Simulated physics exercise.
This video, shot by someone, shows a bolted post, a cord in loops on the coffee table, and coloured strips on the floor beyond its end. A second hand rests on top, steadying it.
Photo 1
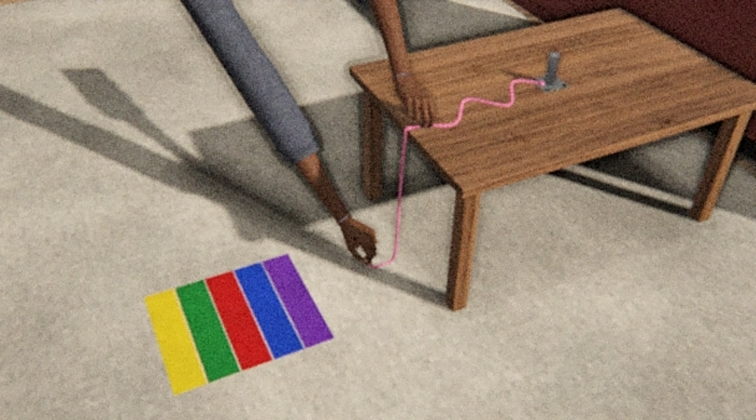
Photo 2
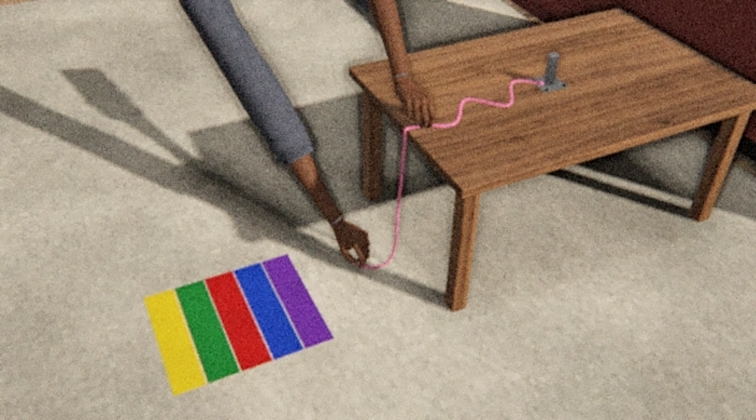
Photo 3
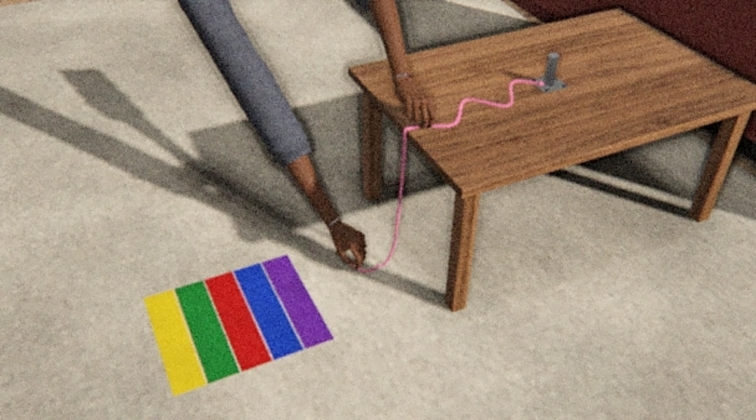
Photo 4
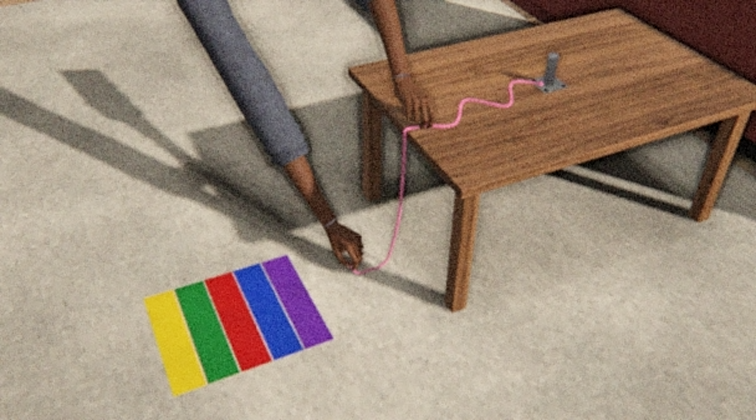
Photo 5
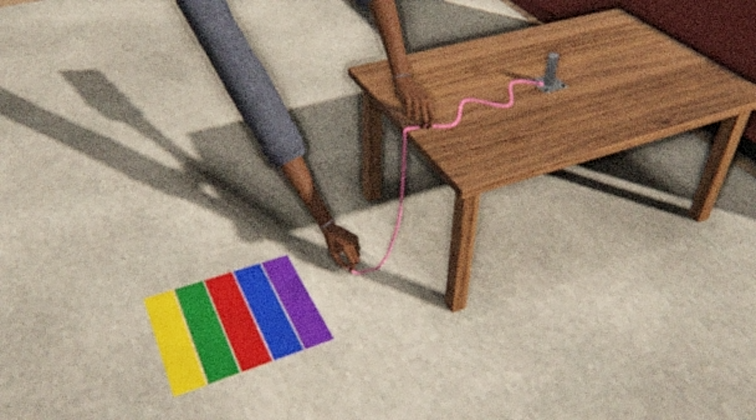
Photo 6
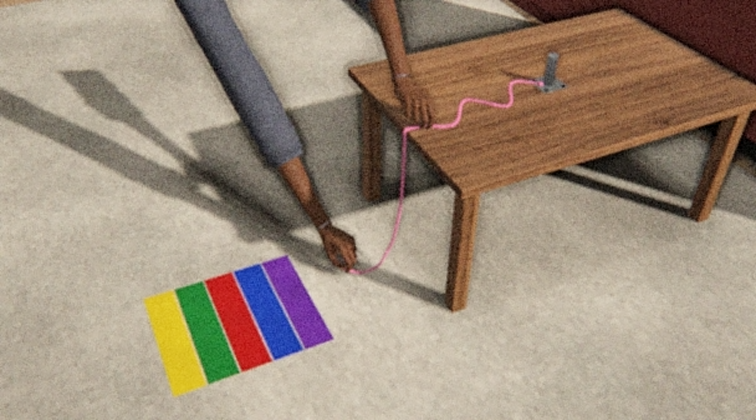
We see a pink cord lying in loops across a wooden coffee table and hanging over its edge, one hand resting on it there, while another hand slowly draws the lower end slightly left, near five coloured strips.
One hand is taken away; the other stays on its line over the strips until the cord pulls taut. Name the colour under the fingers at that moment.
Green.
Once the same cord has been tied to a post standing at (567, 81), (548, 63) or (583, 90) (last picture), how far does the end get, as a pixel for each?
About (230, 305), then (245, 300), then (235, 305).
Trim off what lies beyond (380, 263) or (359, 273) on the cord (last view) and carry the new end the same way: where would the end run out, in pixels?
In that order: (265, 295) and (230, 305).
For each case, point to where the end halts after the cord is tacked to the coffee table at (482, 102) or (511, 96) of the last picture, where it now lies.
Approximately (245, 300) and (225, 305), respectively.
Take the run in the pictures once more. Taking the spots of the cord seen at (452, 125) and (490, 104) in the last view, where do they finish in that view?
Result - first point (400, 135), second point (464, 110).
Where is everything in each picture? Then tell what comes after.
End (365, 262); purple (312, 326); blue (281, 337); red (250, 348); green (218, 359); yellow (185, 370), in the first picture.
End (358, 264); cord through (513, 83) (490, 103) (457, 121) (405, 142) (399, 201) (394, 251), in the second picture.
End (355, 266), in the third picture.
End (351, 267); cord through (512, 83) (490, 104) (457, 121) (405, 142) (401, 201) (390, 251), in the fourth picture.
End (348, 268), in the fifth picture.
End (345, 269); cord through (512, 83) (490, 104) (457, 121) (405, 142) (401, 201) (387, 251), in the sixth picture.
Soon after, end near (257, 298); over blue.
After that, end near (224, 308); over red.
At the stop, end near (205, 315); over green. The end stops over the green strip.
